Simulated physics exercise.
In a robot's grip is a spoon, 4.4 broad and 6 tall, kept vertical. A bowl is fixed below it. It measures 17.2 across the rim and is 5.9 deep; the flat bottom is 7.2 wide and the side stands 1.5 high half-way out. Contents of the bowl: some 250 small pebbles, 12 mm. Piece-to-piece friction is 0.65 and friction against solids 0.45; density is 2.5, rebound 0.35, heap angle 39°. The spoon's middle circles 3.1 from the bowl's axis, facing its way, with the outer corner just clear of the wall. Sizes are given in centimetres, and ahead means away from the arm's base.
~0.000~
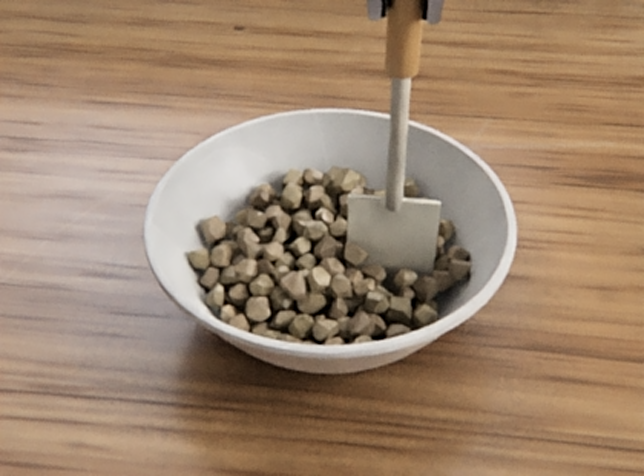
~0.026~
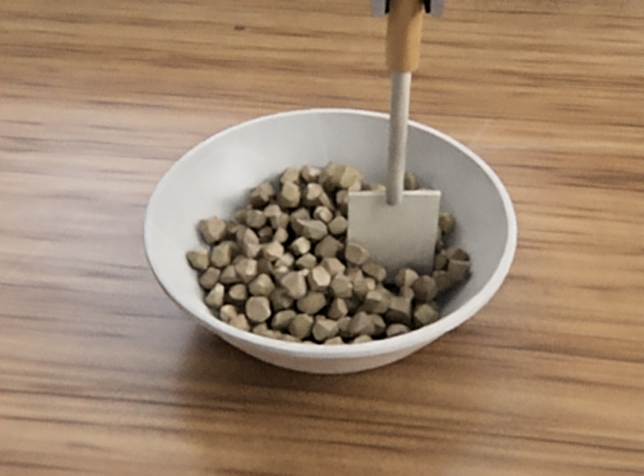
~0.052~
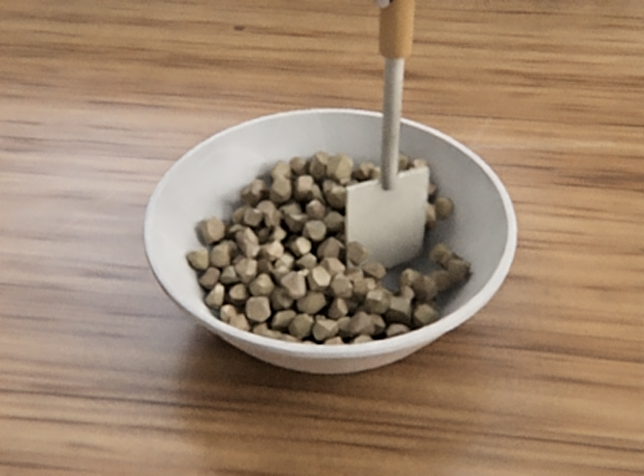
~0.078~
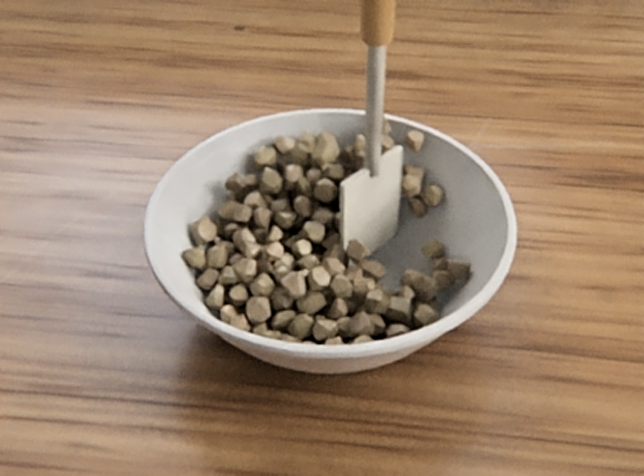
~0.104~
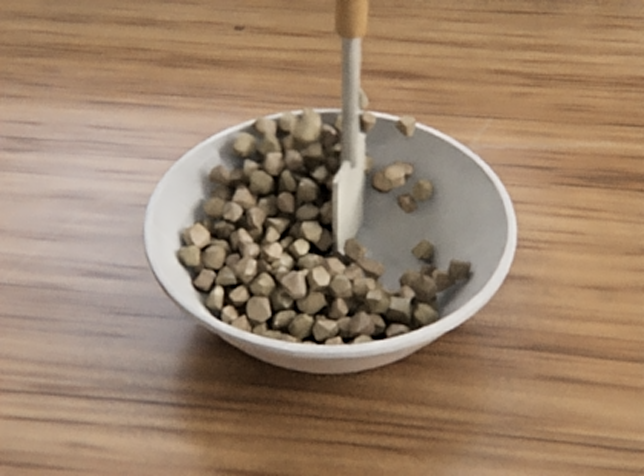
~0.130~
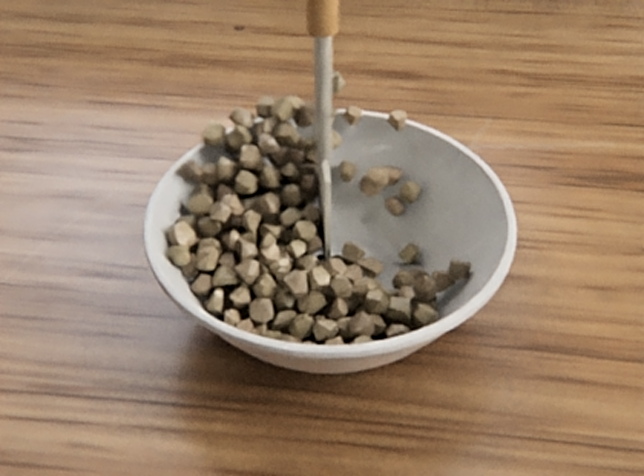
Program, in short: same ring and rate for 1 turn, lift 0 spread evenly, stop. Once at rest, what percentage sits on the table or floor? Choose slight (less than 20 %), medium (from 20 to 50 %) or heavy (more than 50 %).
The share is medium.
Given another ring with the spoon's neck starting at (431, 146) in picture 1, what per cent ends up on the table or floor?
It comes to around 30 percent.
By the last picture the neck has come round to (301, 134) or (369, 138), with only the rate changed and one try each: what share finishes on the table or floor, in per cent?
Some 45 and 10 per cent.
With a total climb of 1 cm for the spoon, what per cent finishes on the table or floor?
25 per cent, roughly.
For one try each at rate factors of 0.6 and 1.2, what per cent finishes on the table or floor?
Around 10 percent for the first try and 40 percent for the second.
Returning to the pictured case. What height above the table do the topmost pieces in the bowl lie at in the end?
Measured height: Some 6.0 cm.
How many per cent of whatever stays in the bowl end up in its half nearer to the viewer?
Roughly 40 percent of it.
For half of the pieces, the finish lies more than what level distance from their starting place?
Something like 8 centimetres, give or take.
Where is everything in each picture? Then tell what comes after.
In the first frame, spoon neck at (396, 174), 0° round; upper third of the load around (321, 243), from x 200 to 460, top at y 180; 251 in the bowl.
In the second frame, spoon neck at (396, 168), 8° round; upper third of the load around (325, 236), from x 200 to 460, top at y 175.
In the third frame, spoon neck at (389, 153), 30° round; upper third of the load around (322, 219), from x 200 to 460, top at y 165.
In the fourth frame, spoon neck at (373, 140), 54° round; upper third of the load around (312, 196), from x 195 to 460, top at y 125.
In the fifth frame, spoon neck at (350, 132), 79° round; upper third of the load around (293, 187), from x 190 to 460, top at y 100.
In the sixth frame, spoon neck at (324, 131), 103° round; upper third of the load around (265, 183), from x 180 to 460, top at y 85; 250 in the bowl, 1 in flight or on the tool.
After 0.23 s, 198° round, highest piece 9 above the table; 229 in the bowl, 3 on the table or floor, 19 in flight or on the tool.
After 0.33 s, 294° round, highest piece 10 above the table; 203 in the bowl, 24 on the table or floor, 24 in flight or on the tool.
After 0.58 s, 0° round, highest piece 6 above the table; 177 in the bowl, 72 on the table or floor, 2 in flight or on the tool.
After 1.28 s, 0° round, highest piece 6 above the table; 177 in the bowl, 74 on the table or floor.
At rest, 177 in the bowl, 74 on the table or floor. That is 29 % on the table or floor.
